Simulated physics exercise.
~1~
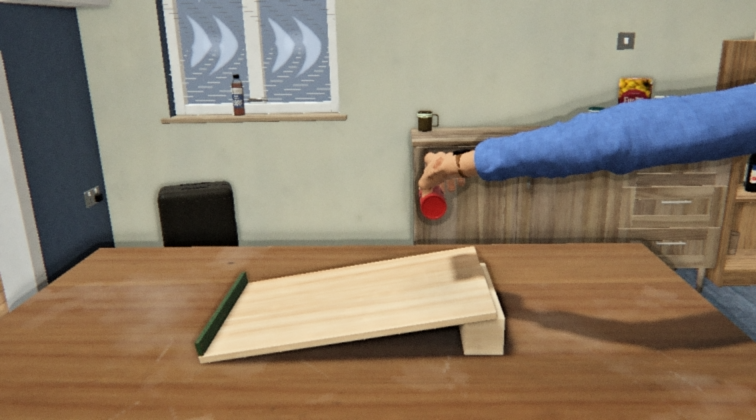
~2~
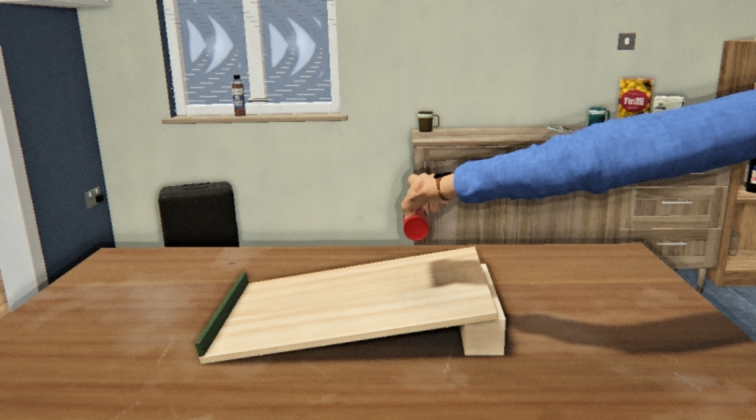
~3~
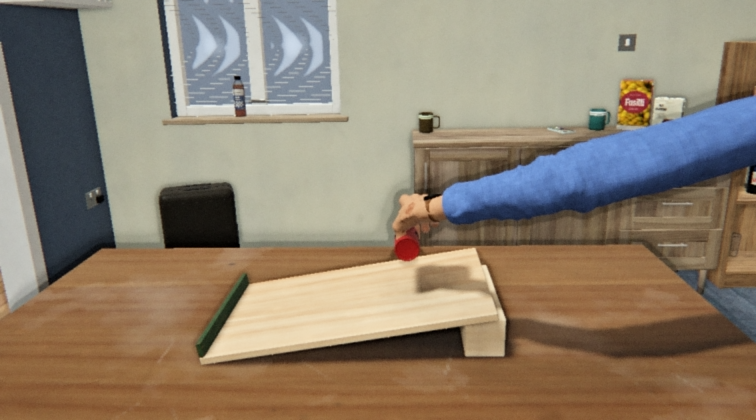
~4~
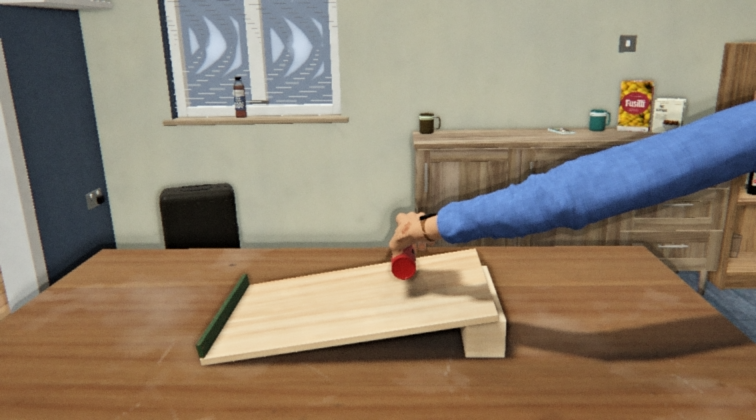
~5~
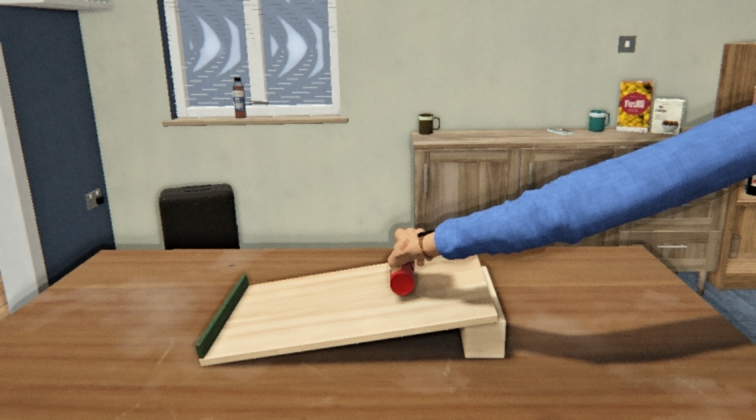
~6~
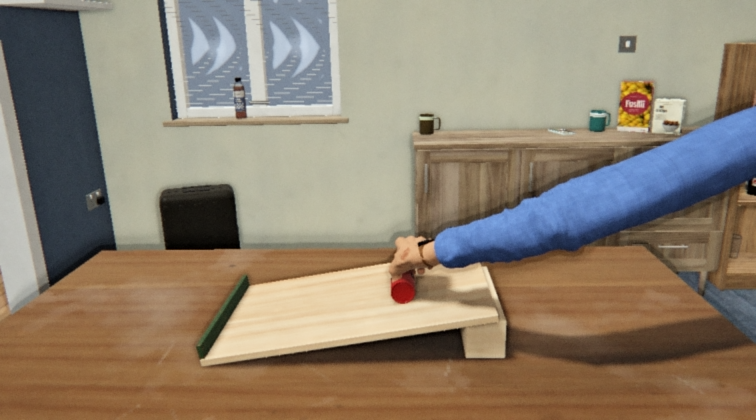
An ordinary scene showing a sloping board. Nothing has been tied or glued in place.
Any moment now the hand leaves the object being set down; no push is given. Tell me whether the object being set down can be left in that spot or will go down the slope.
It goes down the slope.
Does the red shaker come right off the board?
Once it settles, it is resting on top.
Then, 0.50 s past the last view, red shaker displaced about its own width near (369, 285).
Then, 0.70 s past the last view, red shaker displaced well along near (327, 292).
Then, 0.90 s past the last view, red shaker displaced well along near (270, 301).
Then, 1.00 s past the last view, red shaker displaced well along near (237, 305).
Finally, moved from the start, red shaker. Final places as the last picture's camera would see them, red shaker near (238, 306). The red shaker slides or rolls down.
